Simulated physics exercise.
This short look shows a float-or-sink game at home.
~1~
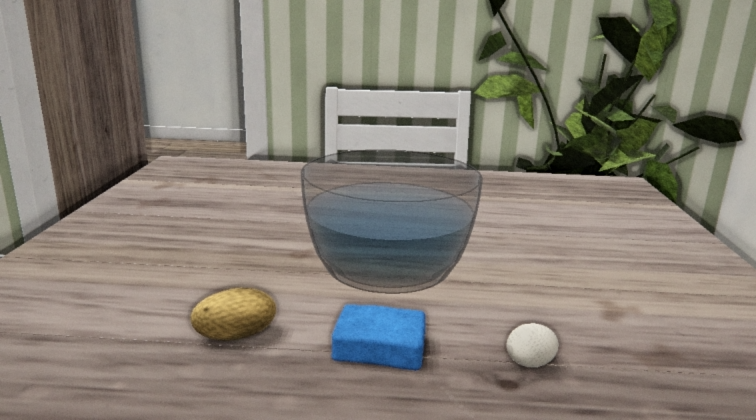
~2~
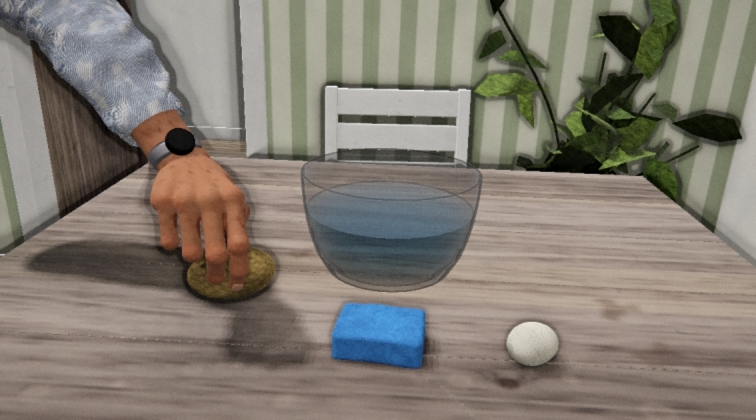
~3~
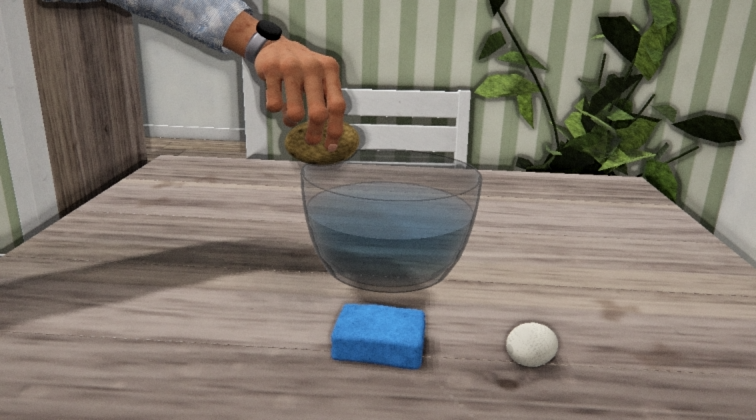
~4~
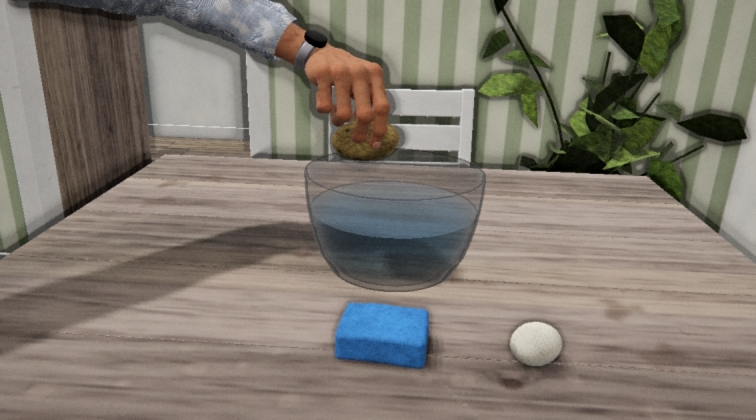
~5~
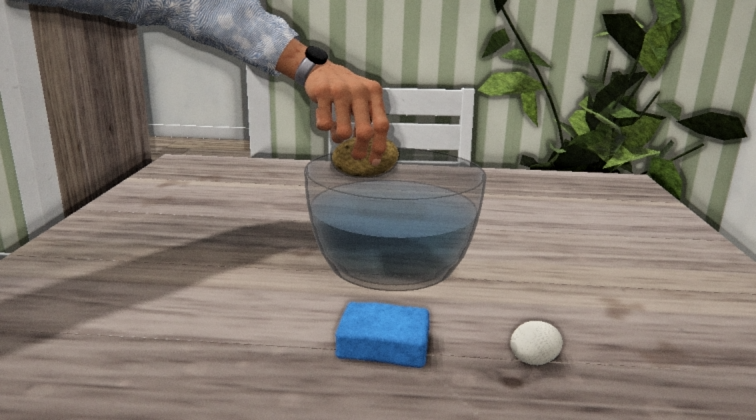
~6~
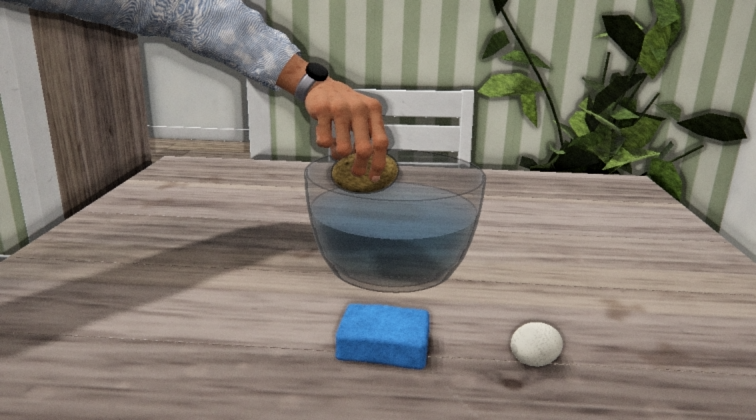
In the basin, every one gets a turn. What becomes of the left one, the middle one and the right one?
Starting at the left, it drops under, then it rides the liquid, then it drops under.
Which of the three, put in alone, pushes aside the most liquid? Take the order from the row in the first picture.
The leftmost piece.
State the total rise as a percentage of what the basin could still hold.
12 %.
Shortly, the potato ends at the bottom.
Then, the sponge bobs at the top.
At the finish, the egg ends at the bottom; afloat, sponge.
